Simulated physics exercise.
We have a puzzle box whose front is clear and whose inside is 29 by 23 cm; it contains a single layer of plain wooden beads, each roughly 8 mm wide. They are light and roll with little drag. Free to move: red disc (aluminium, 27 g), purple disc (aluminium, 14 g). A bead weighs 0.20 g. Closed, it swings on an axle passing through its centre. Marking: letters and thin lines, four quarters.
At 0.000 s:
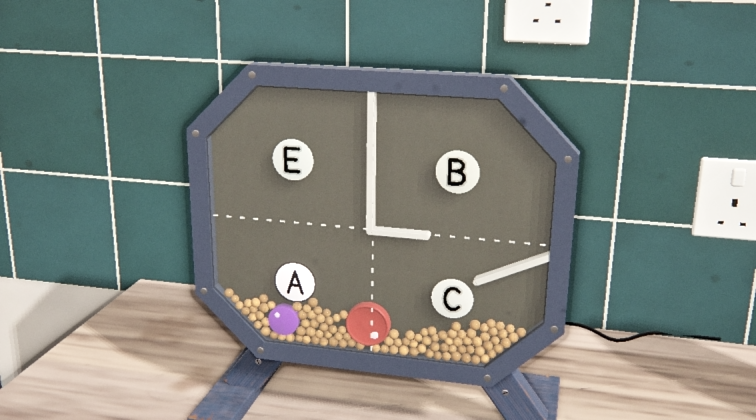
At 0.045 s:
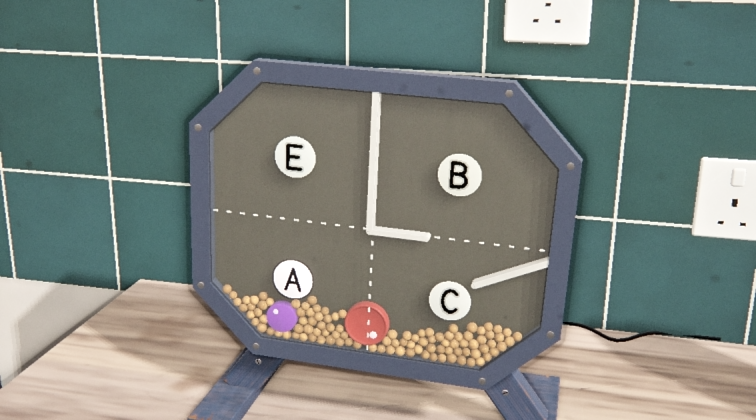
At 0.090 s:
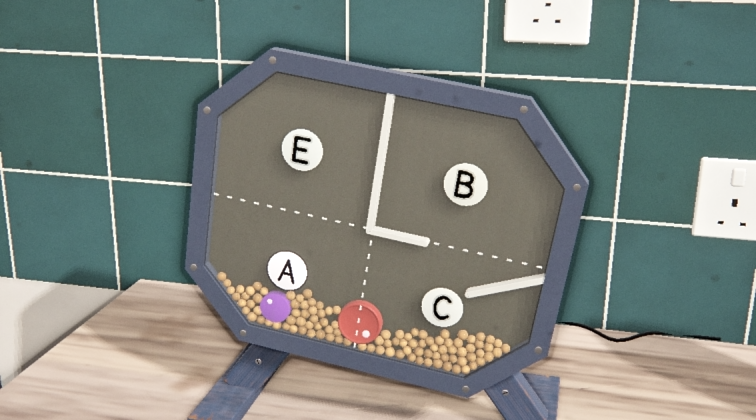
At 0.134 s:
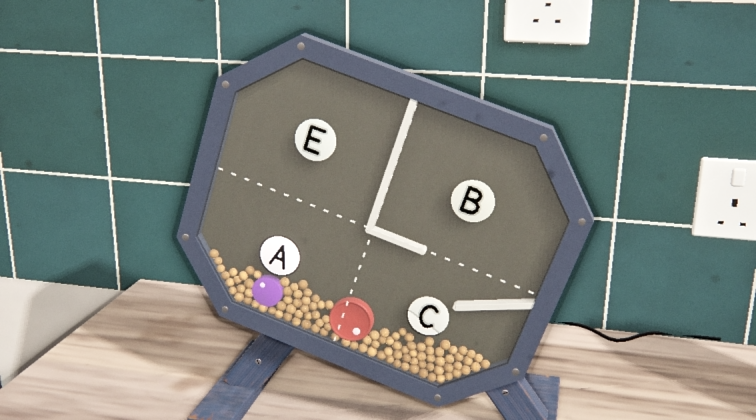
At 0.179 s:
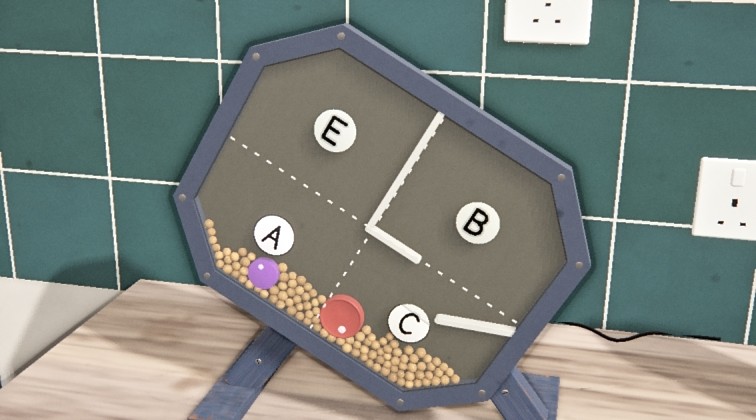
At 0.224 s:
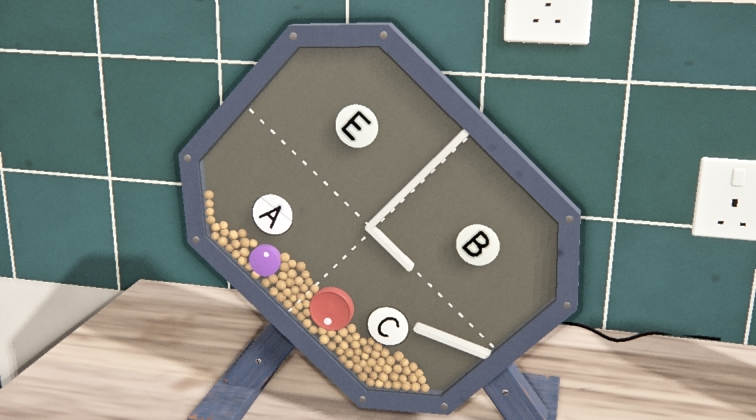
An eight-sided, clear-fronted puzzle box turned steadily clockwise from level, its left side rising, while the wooden beads inside shifted into a slanting heap along the lower-left edge with the purple and red discs among them.
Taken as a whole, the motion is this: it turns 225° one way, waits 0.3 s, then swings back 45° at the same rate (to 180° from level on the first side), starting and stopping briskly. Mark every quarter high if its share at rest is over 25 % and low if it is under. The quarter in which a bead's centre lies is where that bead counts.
Shares at rest: Quarter A low, quarter B high, quarter C low, quarter E high.
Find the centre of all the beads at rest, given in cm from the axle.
Some 4 cm right and 9 cm below.
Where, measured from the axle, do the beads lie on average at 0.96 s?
It sits around 4 cm to the left and around 2 cm up.
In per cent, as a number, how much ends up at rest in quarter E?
Roughly 60 percent.
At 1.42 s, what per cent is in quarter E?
That part holds about 60 percent of it.
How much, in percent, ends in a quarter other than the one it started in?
100 %.
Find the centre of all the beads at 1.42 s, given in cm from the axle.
Offset: Approx. 1 cm right, 9 cm below.
After 0.96 s, it has come round 225° clockwise; the beads' middle is 4 cm left of and 2 cm above the centre; A 15 %, B 40 %, C 40 %, E 5 %.
After 1.42 s, it has come round 202° clockwise; the beads' middle is 1 cm right of and 9 cm below the centre; B 40 %, E 60 %.
After 1.57 s, it stands 180° clockwise; the beads' middle is 5 cm right of and 8 cm below the centre; B 40 %, E 60 %.
At rest by 2.5 s, it stands 180° clockwise; A 0 %, B 40 %, C 0 %, E 60 %.
